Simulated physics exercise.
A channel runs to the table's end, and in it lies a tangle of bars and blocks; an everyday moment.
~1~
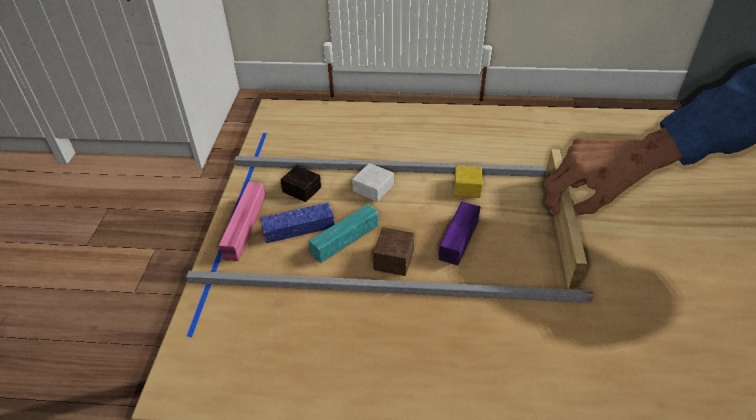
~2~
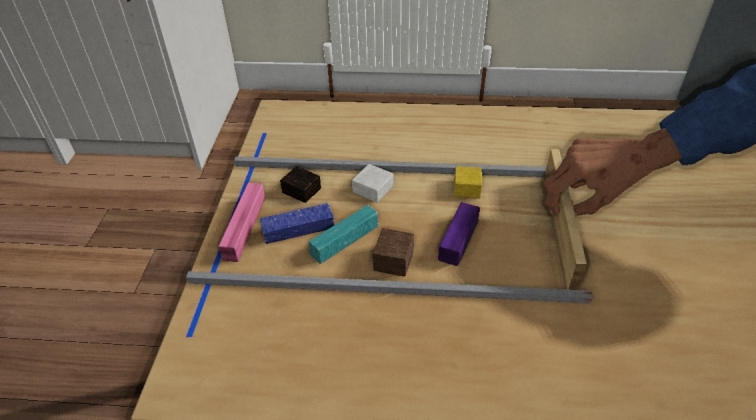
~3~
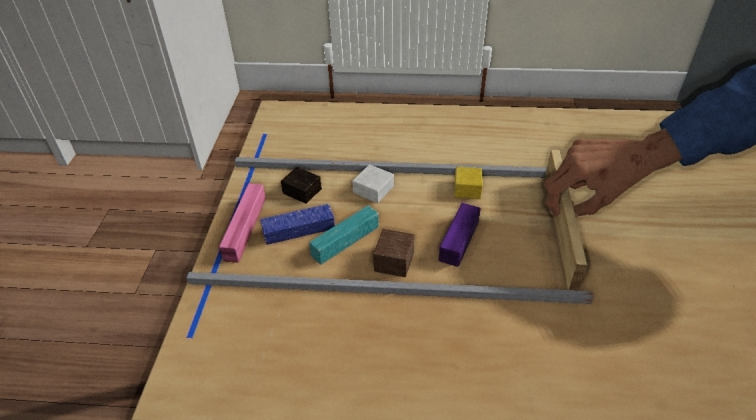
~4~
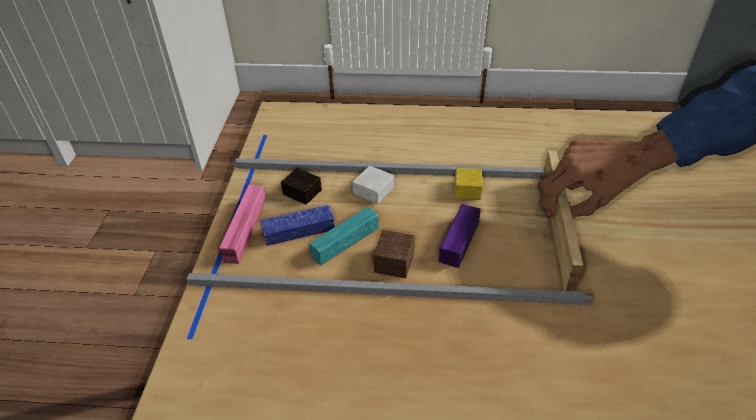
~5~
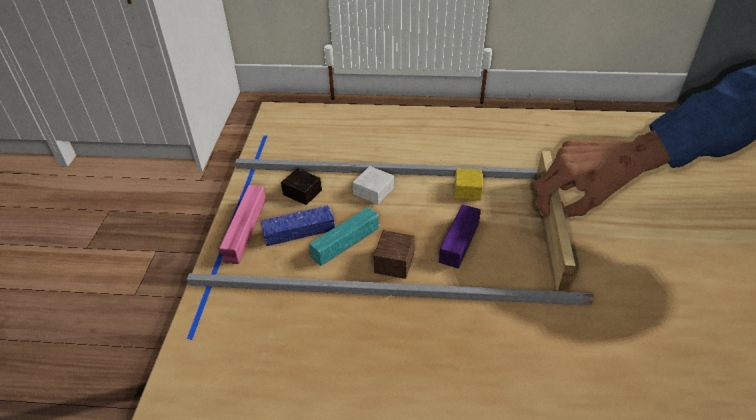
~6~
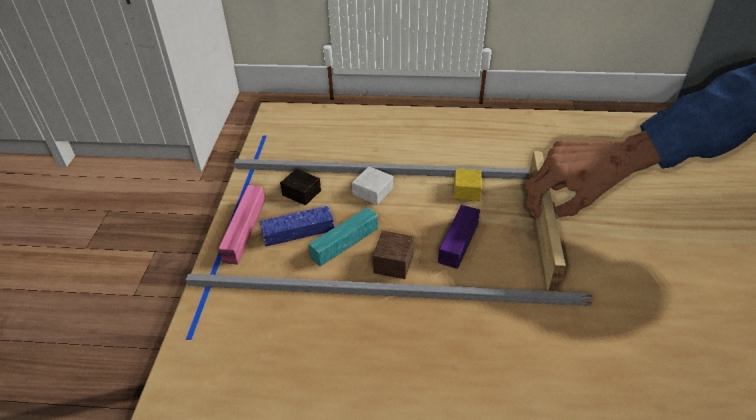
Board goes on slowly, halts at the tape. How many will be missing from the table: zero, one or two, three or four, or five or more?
The table loses at least five pieces.
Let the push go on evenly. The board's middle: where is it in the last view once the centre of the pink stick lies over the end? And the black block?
With the pink stick it sits around (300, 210), with the black block around (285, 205).
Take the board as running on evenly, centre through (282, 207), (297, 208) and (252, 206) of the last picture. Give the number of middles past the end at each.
The counts: 2, 1 and 5.
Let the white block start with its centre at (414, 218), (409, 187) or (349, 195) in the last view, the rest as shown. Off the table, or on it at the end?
Trying each place in order, it drops down, it drops down and it drops down.
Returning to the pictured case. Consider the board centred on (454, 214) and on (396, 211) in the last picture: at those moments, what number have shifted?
2 and 5.
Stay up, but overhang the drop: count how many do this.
I get 1.
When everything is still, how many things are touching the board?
So the total is 2.
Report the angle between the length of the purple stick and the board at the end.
Near 0 degrees.
Soon after, none off yet; pink stick at rest near (243, 223); black block at rest near (301, 187); blue bar at rest near (297, 226).
After that, none off yet; pink stick at rest near (243, 223); black block displaced a little near (288, 188); blue bar displaced a little near (290, 220).
And then, none off yet; pink stick tilting well over near (189, 240); black block displaced well along near (217, 181); blue bar displaced about its own width near (232, 212).
In the end, the number that fall off is five or more; gone, brown block, white block, turquoise bar, blue bar, black block and pink stick.
